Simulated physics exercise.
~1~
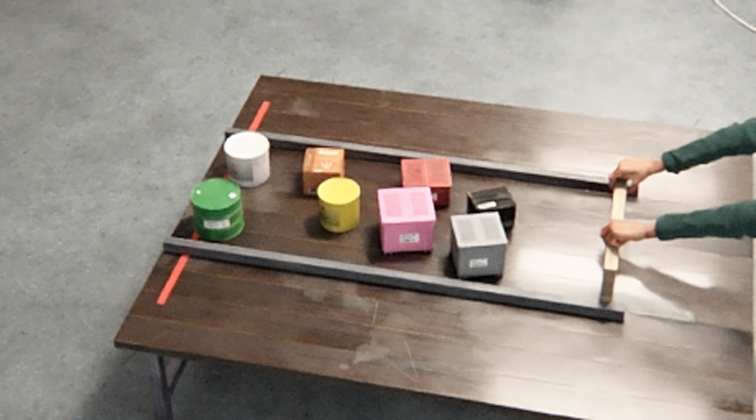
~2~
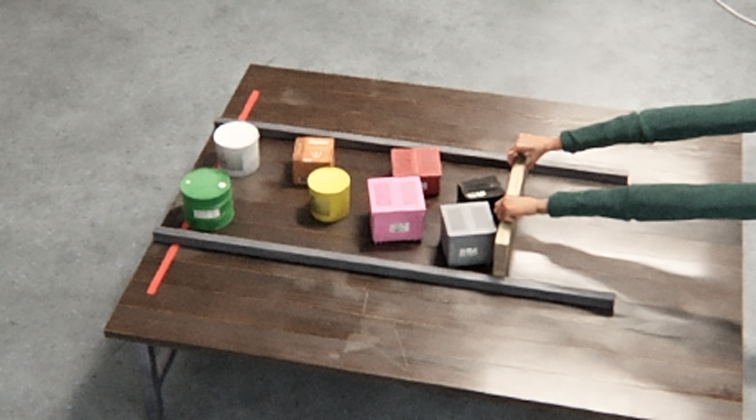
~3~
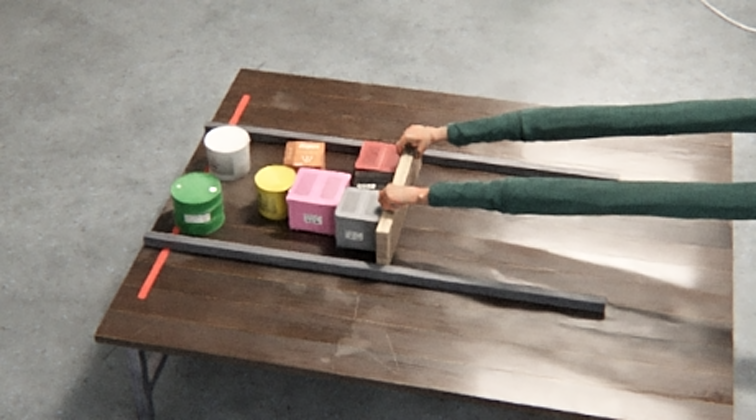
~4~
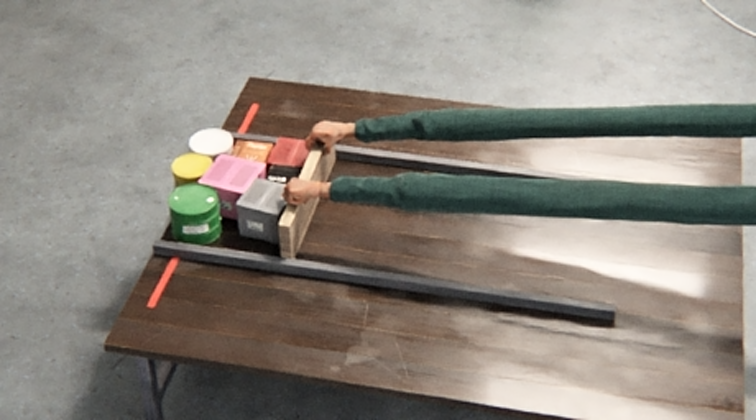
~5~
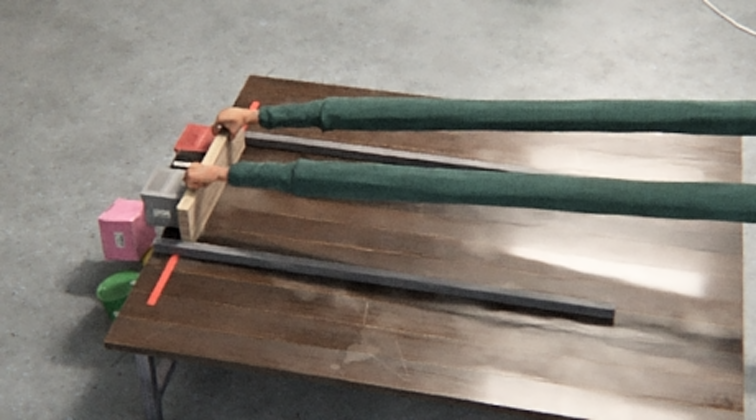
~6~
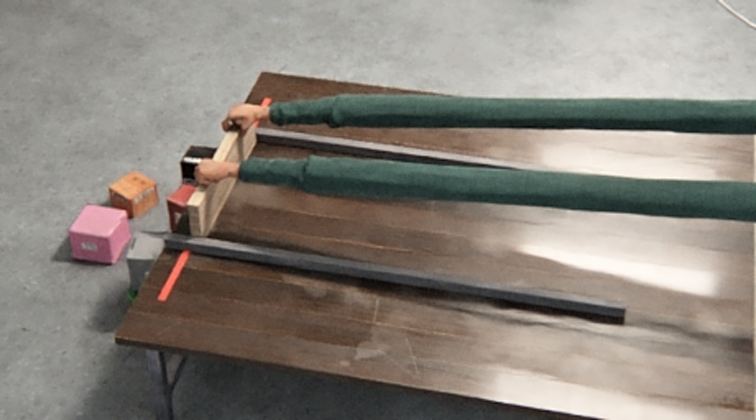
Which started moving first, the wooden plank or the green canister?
The wooden plank started moving first. The green canister stayed put while the plank slid left and gathered up other items, and it only shifted later.
